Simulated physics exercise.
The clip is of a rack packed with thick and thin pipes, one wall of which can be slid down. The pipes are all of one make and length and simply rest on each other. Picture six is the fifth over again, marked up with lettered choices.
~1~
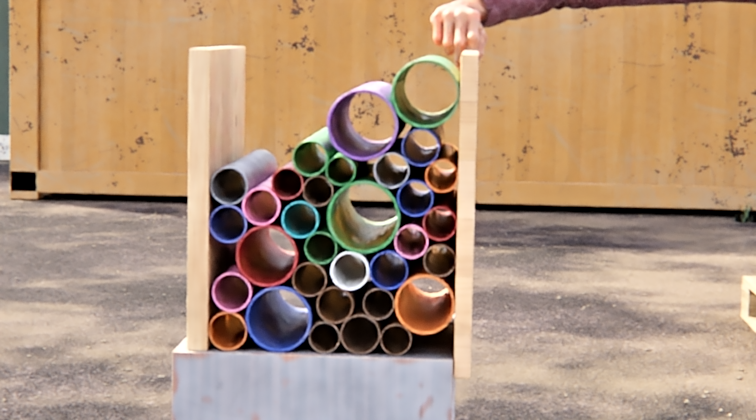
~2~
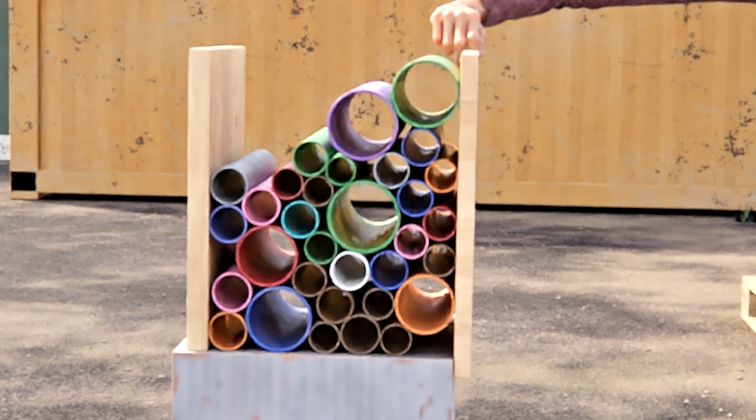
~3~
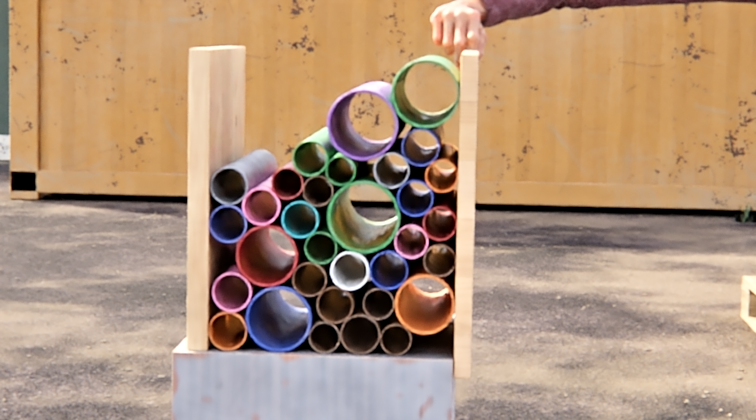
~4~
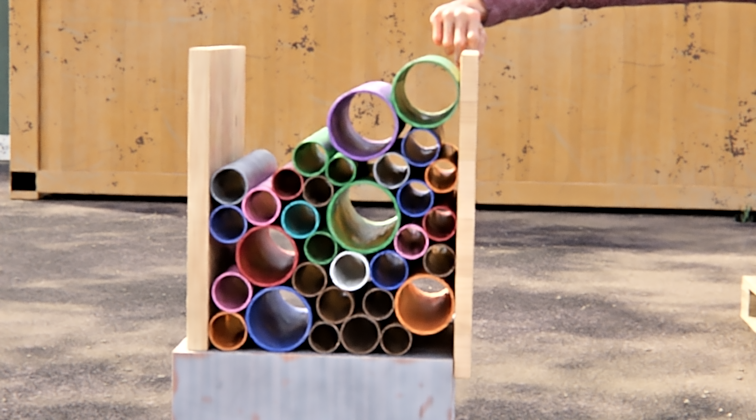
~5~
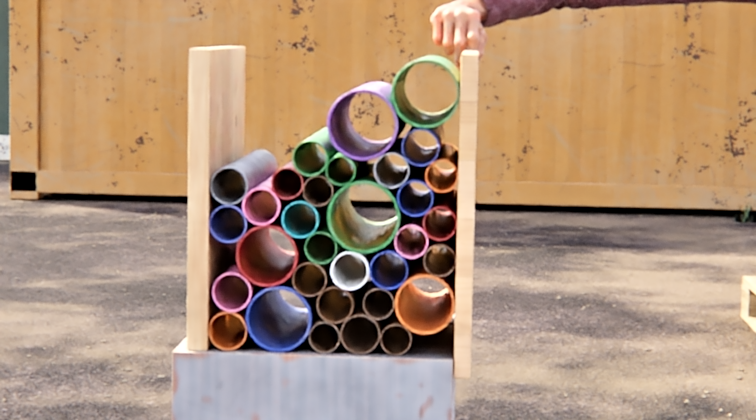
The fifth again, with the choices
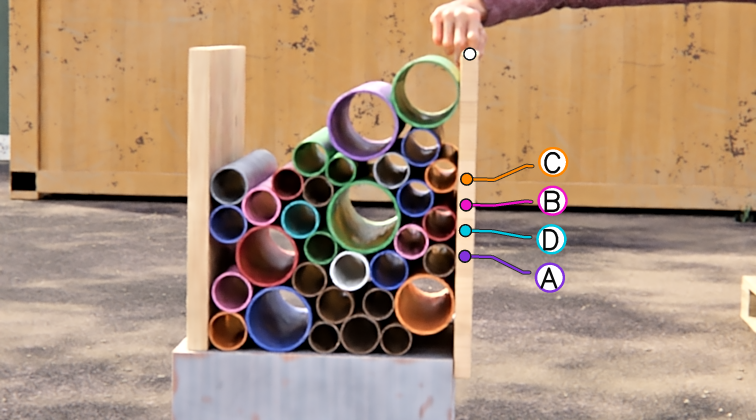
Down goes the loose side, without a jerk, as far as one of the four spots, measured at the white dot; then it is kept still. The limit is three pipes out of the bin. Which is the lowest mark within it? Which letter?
Stop at D.
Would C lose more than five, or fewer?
Fewer than five.
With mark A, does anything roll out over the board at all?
At A: Yes.
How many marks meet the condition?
Three of them.
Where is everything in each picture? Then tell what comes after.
The first frame shows side board (467, 201); an orange pipe (425, 305).
The second frame shows an orange pipe (425, 305); a brown pipe (310, 279).
The third frame shows a red pipe (440, 224); an orange pipe (442, 176).
The fourth frame shows a green pipe (341, 170); a green pipe (426, 94).
The fifth frame shows side board (467, 201); an orange pipe (425, 305).
On the marked copy, A at (465, 256); B at (466, 205); C at (467, 179); D at (466, 231); the white dot at (470, 54).
With D. Early on, top of the board (459, 130).
Further on, top of the board (457, 214).
At the end, top of the board (457, 230), three out over the board.
As for the rest, A more than three out over the board; B one out over the board; C one out over the board.
